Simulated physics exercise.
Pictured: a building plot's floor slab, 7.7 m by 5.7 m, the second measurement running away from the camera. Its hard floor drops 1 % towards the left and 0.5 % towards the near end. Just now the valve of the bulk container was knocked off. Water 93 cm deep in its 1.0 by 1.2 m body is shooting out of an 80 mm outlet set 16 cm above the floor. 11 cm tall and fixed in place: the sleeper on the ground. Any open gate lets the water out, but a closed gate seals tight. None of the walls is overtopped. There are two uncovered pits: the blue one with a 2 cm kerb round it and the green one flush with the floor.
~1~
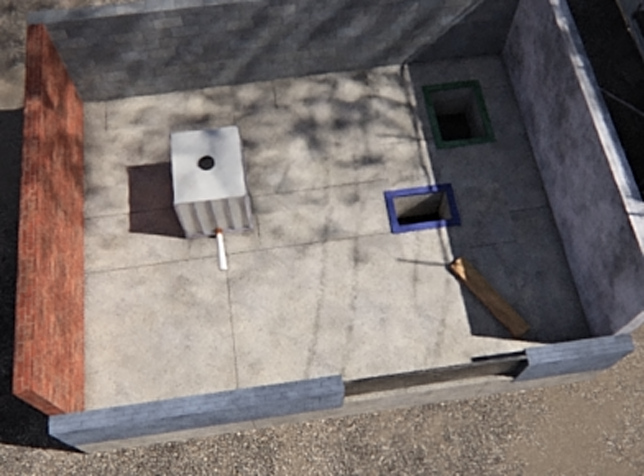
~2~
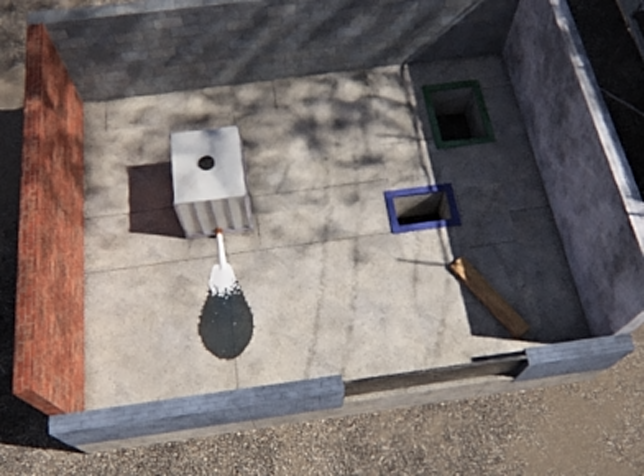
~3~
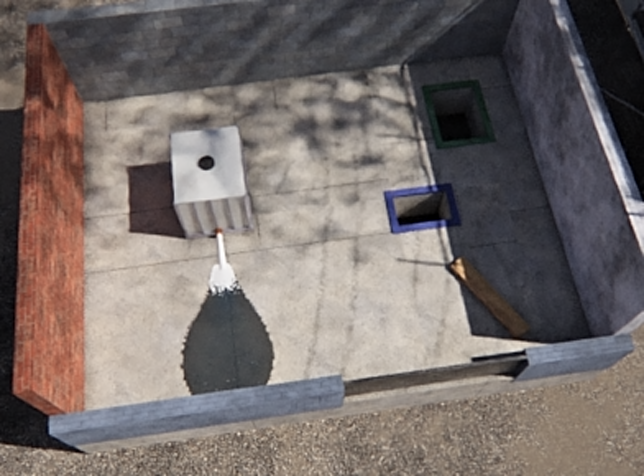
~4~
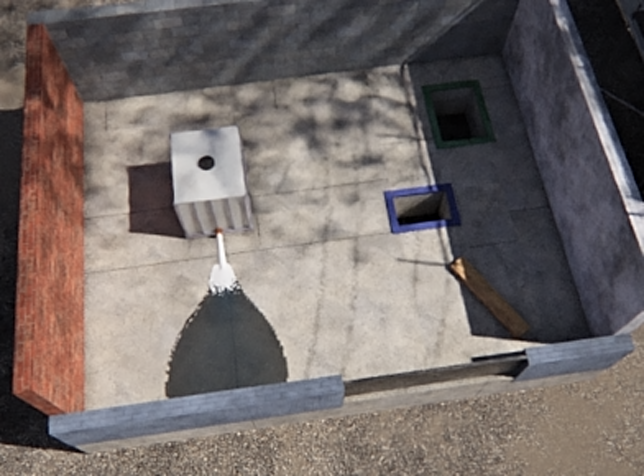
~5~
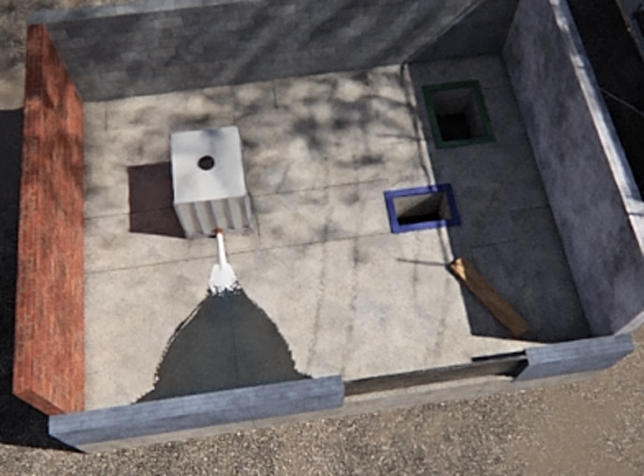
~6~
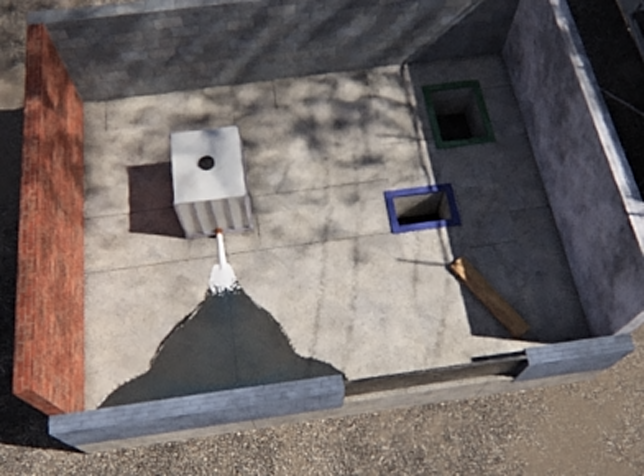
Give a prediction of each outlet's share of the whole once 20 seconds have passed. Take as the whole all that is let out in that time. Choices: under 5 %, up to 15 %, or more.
Gate opening - less than 5 %, blue pit - less than 5 %, green pit - not even 5 %.
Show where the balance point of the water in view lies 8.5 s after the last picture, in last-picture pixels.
Centre of the water: Close to (205, 343).
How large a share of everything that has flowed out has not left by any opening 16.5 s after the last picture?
100 %.
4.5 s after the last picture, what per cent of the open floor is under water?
Something like 20 percent is wet.
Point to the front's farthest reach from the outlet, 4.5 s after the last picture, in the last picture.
(427, 374).
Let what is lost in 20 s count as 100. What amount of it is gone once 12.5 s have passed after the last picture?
About 0 %.
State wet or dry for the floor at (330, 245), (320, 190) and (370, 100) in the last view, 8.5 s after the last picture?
Respectively: Clear, clear and clear.
Then, 1.5 s after the last picture water covers 10 % of the floor and is deepest (5 cm) near (234, 402); gone so far, the gate opening 0 %, the blue pit 0 %, the green pit 0 %.
Then, 4.5 s after the last picture water covers 20 % of the floor and is deepest (5 cm) near (86, 424); gone so far, the gate opening 0 %, the blue pit 0 %, the green pit 0 %.
Then, 8.5 s after the last picture water covers 30 % of the floor and is deepest (5 cm) near (86, 424); gone so far, the gate opening 0 %, the blue pit 0 %, the green pit 0 %.
Then, 12.5 s after the last picture water covers 35 % of the floor and is deepest (6 cm) near (86, 424); gone so far, the gate opening 0 %, the blue pit 0 %, the green pit 0 %.
Then, 16.5 s after the last picture water covers 45 % of the floor and is deepest (6 cm) near (86, 424); gone so far, the gate opening 0 %, the blue pit 0 %, the green pit 0 %.
